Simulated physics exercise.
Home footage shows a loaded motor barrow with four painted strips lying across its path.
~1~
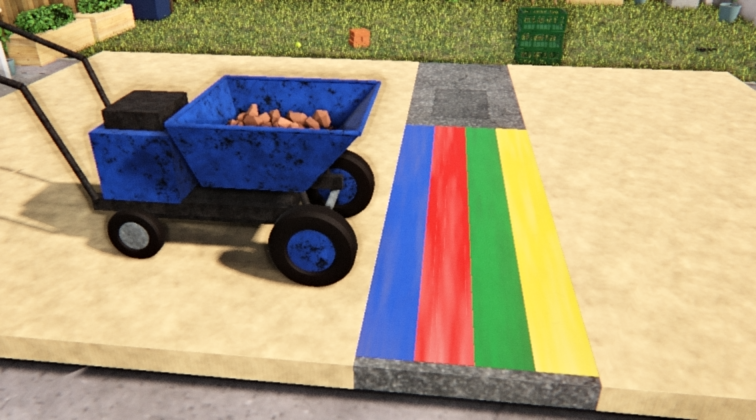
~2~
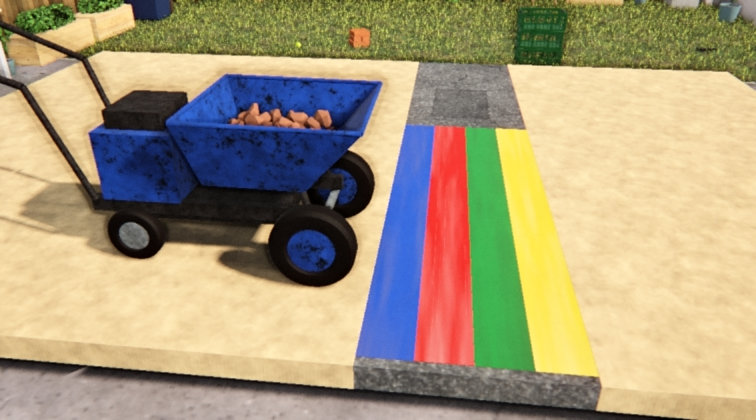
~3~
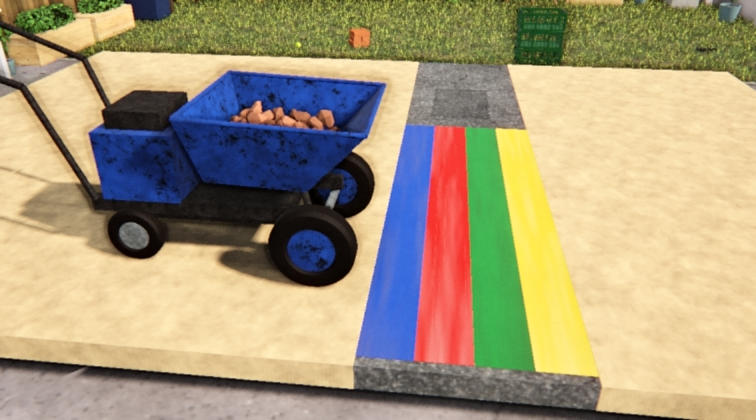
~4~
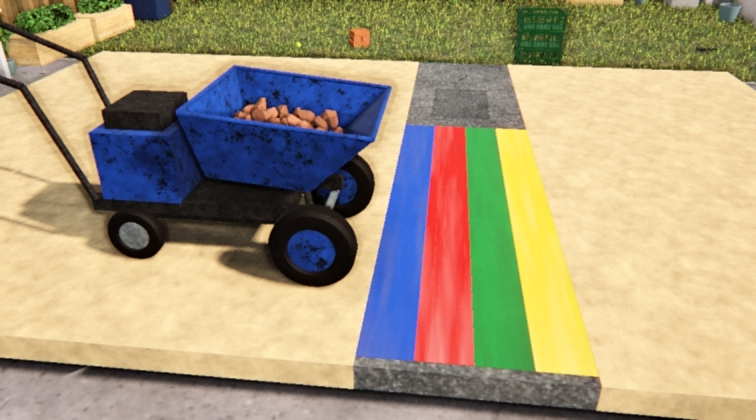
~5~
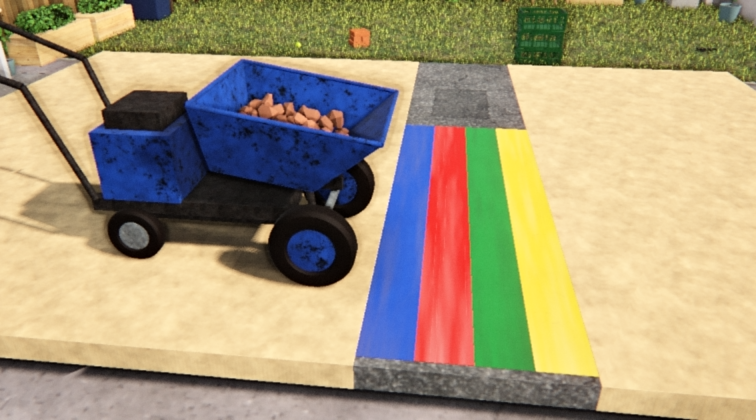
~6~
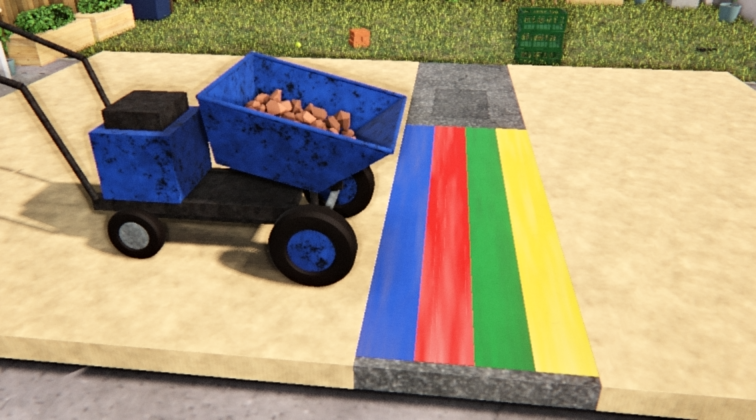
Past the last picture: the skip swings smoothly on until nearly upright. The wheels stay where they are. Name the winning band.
The green band.
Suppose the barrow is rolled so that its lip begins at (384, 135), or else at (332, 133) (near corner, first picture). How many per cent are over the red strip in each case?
The first stop gives 0 per cent; the second gives 50 per cent.
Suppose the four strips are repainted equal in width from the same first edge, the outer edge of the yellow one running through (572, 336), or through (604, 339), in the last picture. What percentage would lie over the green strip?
40 % and 40 %, near enough.
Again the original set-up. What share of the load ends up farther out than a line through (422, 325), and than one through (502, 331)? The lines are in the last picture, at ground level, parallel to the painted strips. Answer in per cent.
Close to 80 and 30 per cent respectively.
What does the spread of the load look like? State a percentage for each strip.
In per cent, approximately: Blue 0, red 20, green 40, yellow 15.
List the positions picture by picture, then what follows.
Lip of the skip at (359, 134), level; top of the load at (278, 135), lumps of rubble; blue strip at (391, 318); red strip at (445, 322); green strip at (501, 326); yellow strip at (558, 330), in the first frame.
Lip of the skip at (360, 135), level; top of the load at (279, 135), in the second frame.
Lip of the skip at (365, 137), tipped barely; top of the load at (269, 128), in the third frame.
Lip of the skip at (372, 140), tipped a little; top of the load at (256, 129), in the fourth frame.
Lip of the skip at (381, 145), tipped a little; top of the load at (262, 125), in the fifth frame.
Lip of the skip at (391, 152), tipped a little; top of the load at (270, 121); blue strip at (391, 318); red strip at (445, 322); green strip at (501, 326); yellow strip at (558, 330), in the sixth frame.
Soon, skip tipped steeply; all in the skip.
A while on, skip tipped right over; most in the skip; a small part over the red strip; a small part over the green strip.
Towards the end, skip tipped right over; about a quarter in the skip; about a quarter over the red strip; about a third over the green strip; a small part over the yellow strip; a stray few off the paint.
Finally, skip tipped right over; about a quarter in the skip; none over the blue strip; about a quarter over the red strip; about a third over the green strip; a small part over the yellow strip; a stray few off the paint.
